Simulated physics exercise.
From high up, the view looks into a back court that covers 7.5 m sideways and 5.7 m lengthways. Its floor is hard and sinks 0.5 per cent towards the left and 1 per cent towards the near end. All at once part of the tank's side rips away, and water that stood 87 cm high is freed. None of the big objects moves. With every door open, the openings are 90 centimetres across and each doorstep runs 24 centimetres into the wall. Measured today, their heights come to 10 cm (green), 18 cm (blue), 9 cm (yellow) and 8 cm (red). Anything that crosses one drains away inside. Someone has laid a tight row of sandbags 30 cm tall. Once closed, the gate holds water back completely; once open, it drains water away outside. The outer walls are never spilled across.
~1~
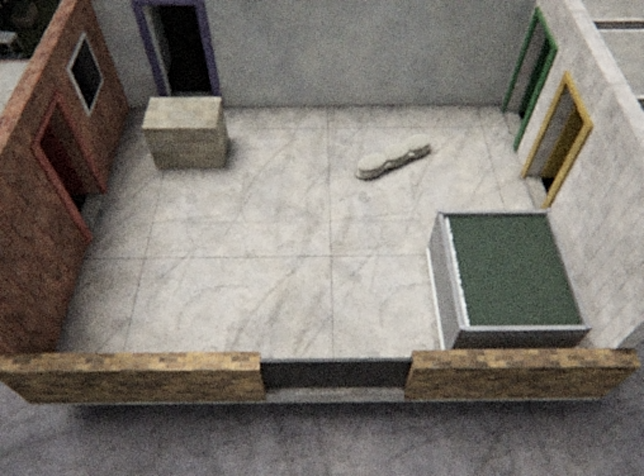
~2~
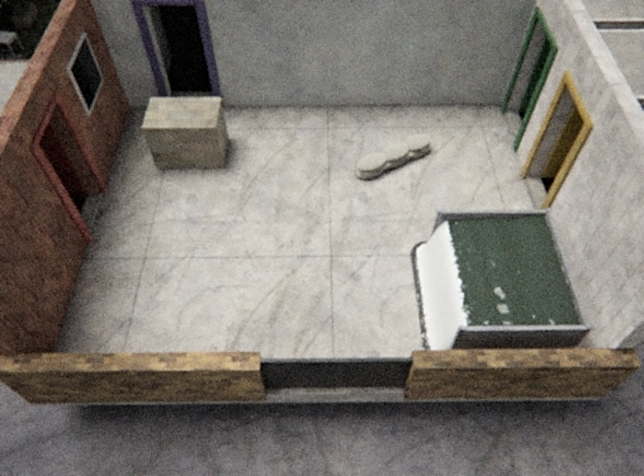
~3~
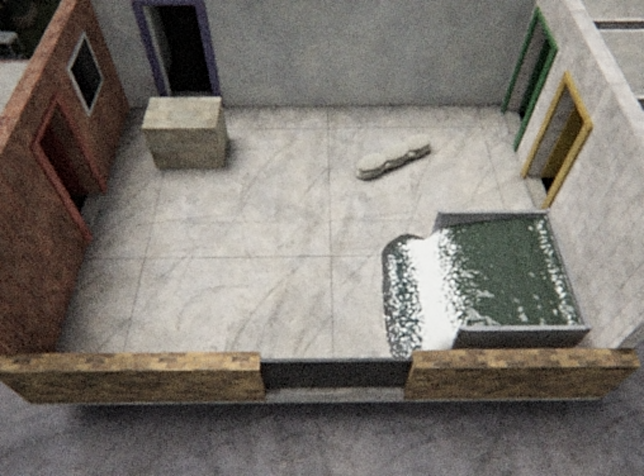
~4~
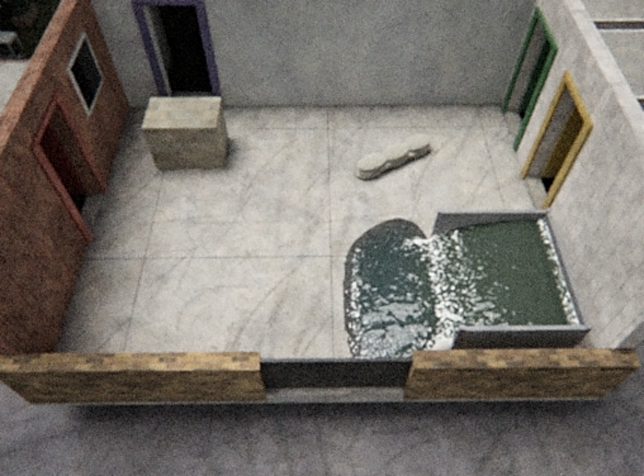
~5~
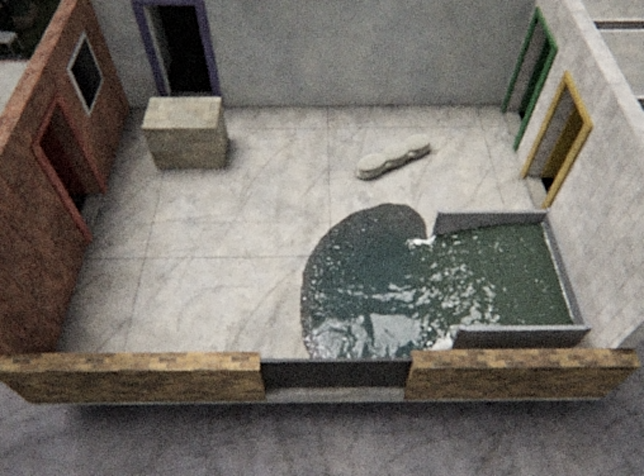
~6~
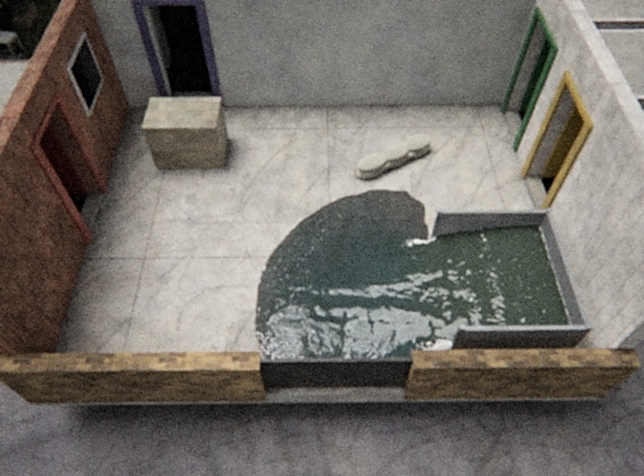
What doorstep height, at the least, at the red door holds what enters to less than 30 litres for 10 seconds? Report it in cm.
A height of roughly 17 cm.
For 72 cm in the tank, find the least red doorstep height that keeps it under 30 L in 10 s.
About 13.0 centimetres.
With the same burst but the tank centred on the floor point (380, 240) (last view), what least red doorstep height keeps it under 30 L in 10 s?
A height near 27 cm.
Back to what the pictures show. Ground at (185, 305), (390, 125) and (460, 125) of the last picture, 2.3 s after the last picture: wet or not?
In order: Soaked, untouched, untouched.
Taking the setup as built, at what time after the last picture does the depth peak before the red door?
The depth peaks at about 1.8 seconds.
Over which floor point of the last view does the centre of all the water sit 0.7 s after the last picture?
My guess is close to (366, 300).
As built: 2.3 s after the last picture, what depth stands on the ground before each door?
Centimetres: Green = 0, blue = 2, yellow = 0, red = 21.
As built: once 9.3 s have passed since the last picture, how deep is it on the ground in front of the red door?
Lab note: Depth approx. 8.0 cm.
Then, 0.7 s after the last picture water covers 50 % of the floor, deepest (28 cm) near (429, 317); it has not reached the red door.
Then, 2.3 s after the last picture water covers 65 % of the floor, deepest (36 cm) near (47, 380); 21 cm at the red door, 63 litres in over its 8 cm doorstep.
Then, 9.3 s after the last picture water covers 90 % of the floor, deepest (10 cm) near (424, 375); 8 cm at the red door, 143 litres in over its 8 cm doorstep.
At the red door as built, the water peaked near 23 cm, 1.9 s after the last picture.
With a doorstep of 14 cm, 53 litres would have come in within the 10 s; with 19 cm, 16 litres. So under 30 litres takes about 17 cm.
